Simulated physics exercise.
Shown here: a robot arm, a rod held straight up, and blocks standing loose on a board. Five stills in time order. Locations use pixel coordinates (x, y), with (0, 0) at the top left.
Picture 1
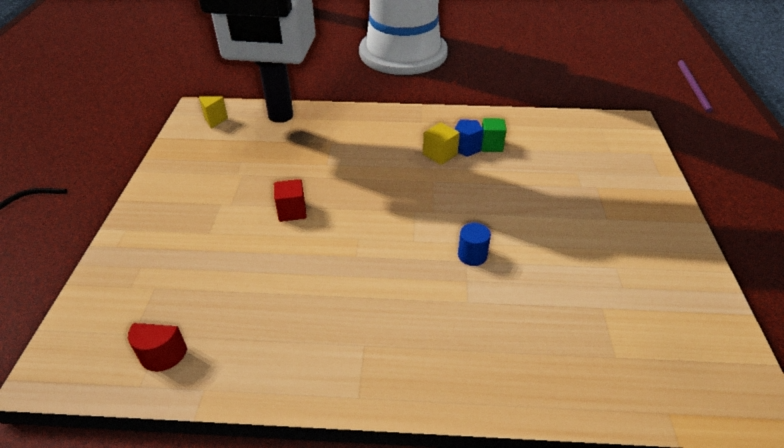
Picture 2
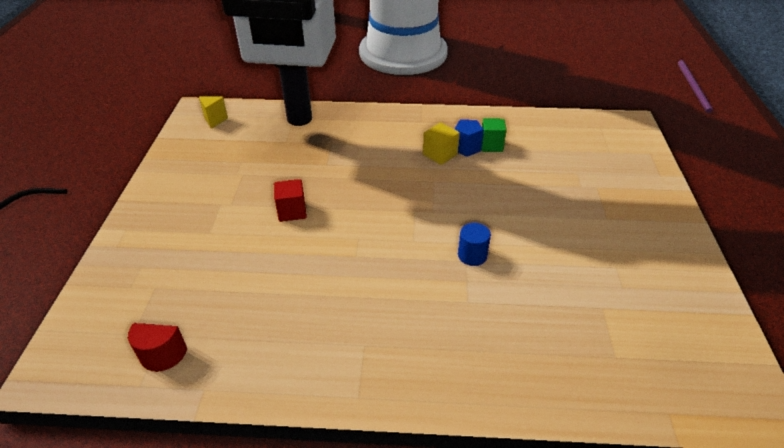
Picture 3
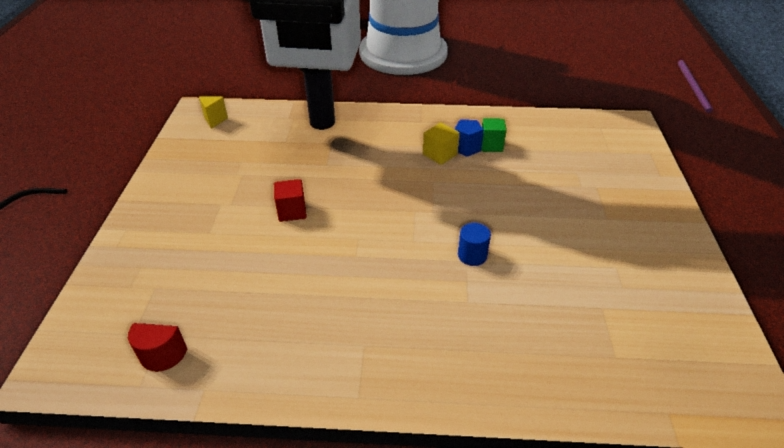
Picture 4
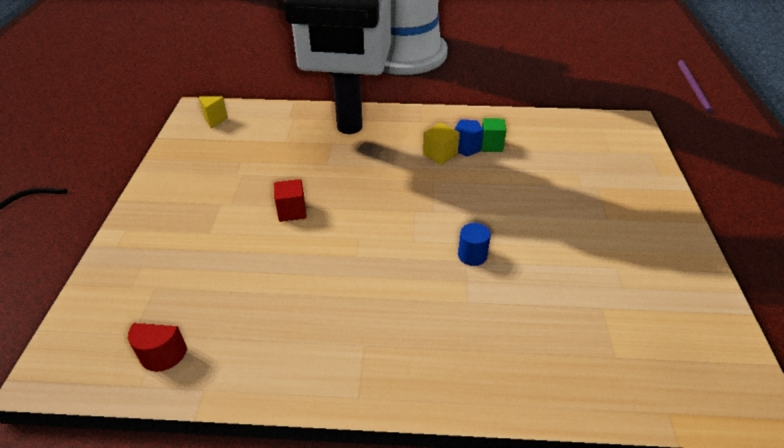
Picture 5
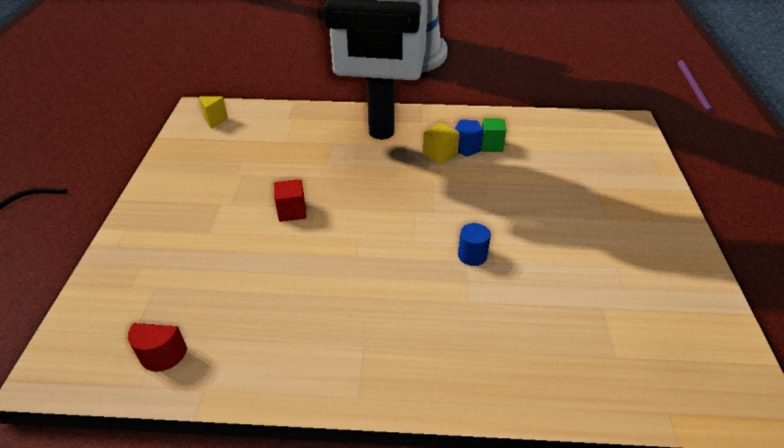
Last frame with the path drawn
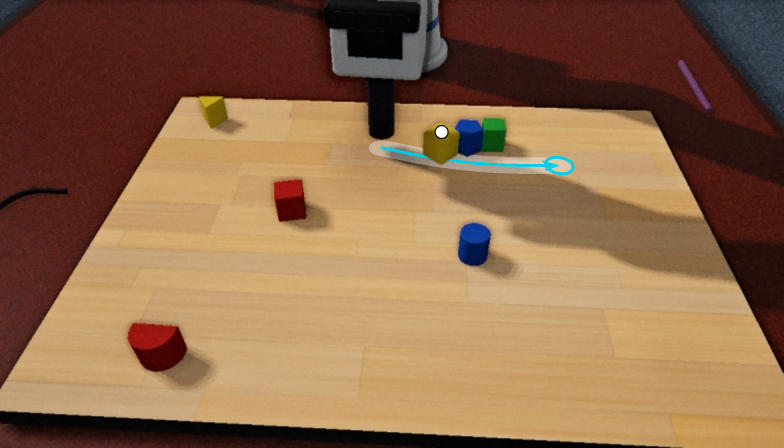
On a light wooden board set on a dark red surface, a robot arm moves an upright black rod steadily rightward along the far edge, nearing a yellow block beside blue and green ones, while all the scattered blocks stay still.
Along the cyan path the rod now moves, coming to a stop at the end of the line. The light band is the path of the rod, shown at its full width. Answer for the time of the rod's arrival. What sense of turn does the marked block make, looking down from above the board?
My prediction: CCW.
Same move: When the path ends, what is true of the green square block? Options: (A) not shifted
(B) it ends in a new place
Option B.
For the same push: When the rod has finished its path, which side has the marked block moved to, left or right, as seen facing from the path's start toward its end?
Moves left.
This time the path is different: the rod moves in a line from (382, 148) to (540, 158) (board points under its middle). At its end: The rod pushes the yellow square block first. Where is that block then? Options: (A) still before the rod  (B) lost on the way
I'll go with B - lost on the way.
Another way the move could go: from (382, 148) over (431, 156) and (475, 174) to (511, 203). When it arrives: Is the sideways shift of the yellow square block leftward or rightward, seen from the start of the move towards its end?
Leftward.
Path on the board, from (382, 148) through (468, 162) to (559, 165); the dot is on the yellow square block.
On the path given first. One third of the way, rod (440, 143); yellow square block (472, 136); blue pentagonal block (482, 122); green square block (506, 121), turned 15° anticlockwise.
Two thirds of the way, rod (501, 149); yellow square block (527, 137), turned 75° anticlockwise; blue pentagonal block (484, 122), turned 15° anticlockwise; green square block (509, 120).
At the end, rod (563, 150); yellow square block (575, 130), turned 115° anticlockwise; blue pentagonal block (484, 122), turned 15° anticlockwise; green square block (509, 120).
